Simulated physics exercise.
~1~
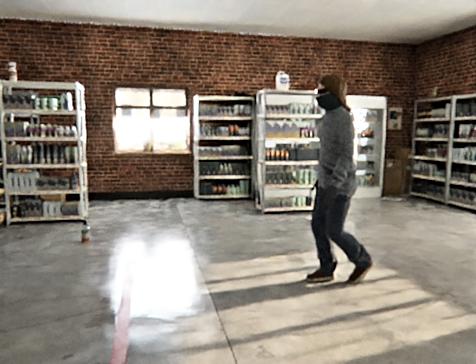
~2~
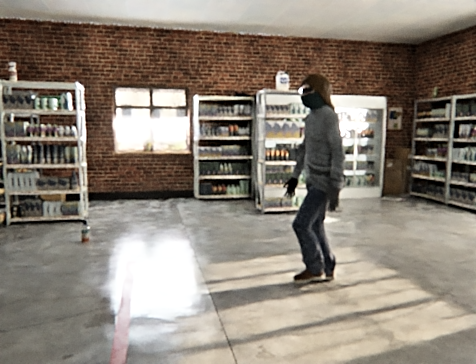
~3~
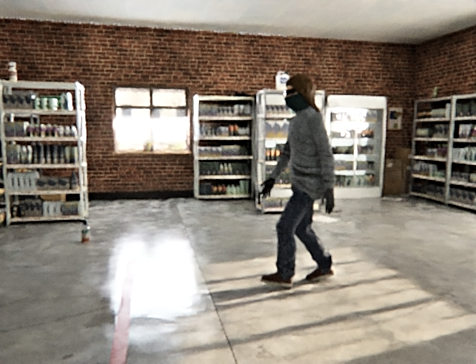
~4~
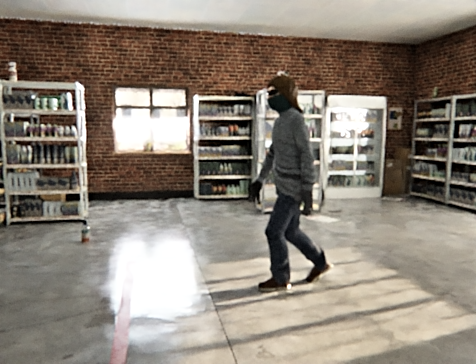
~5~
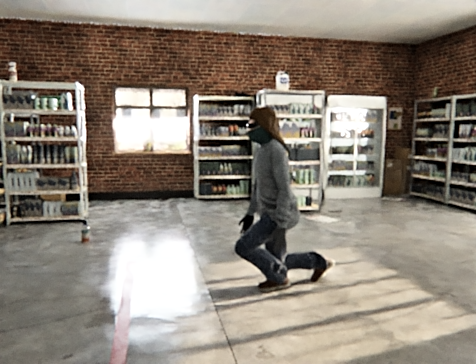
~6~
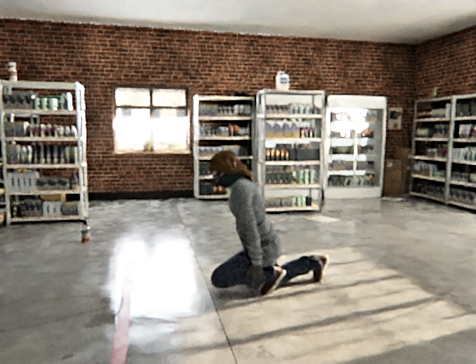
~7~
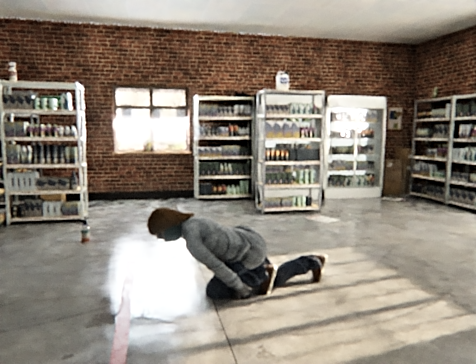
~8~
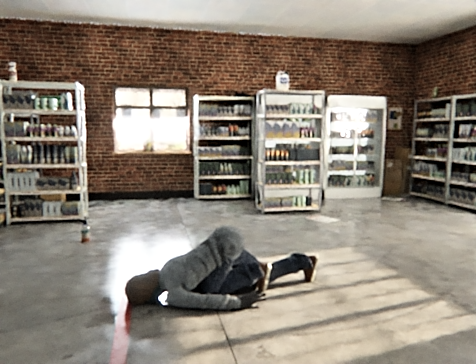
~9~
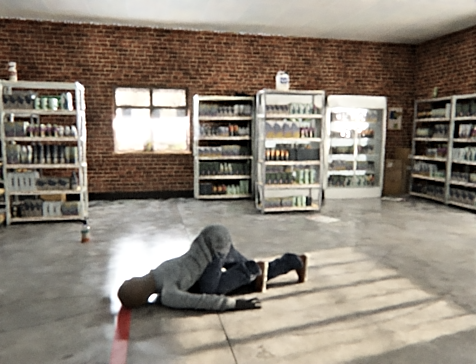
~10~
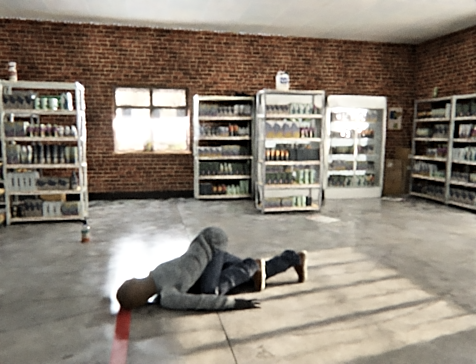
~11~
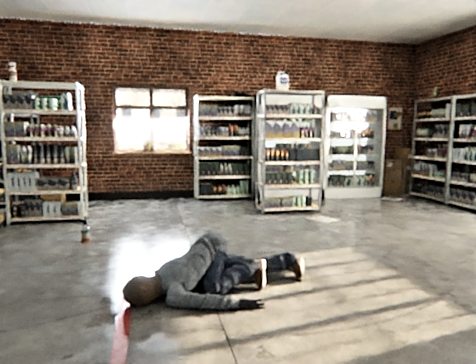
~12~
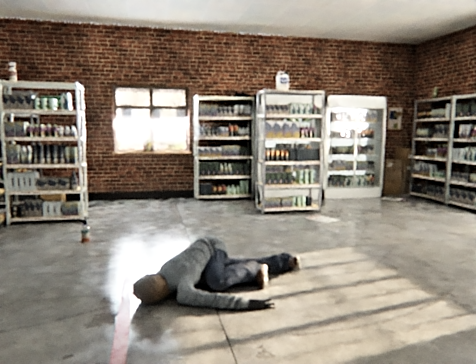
Masked person in grey walking left across a sunlit storeroom, dropping to the knees, folding forward and lying still by red tape.
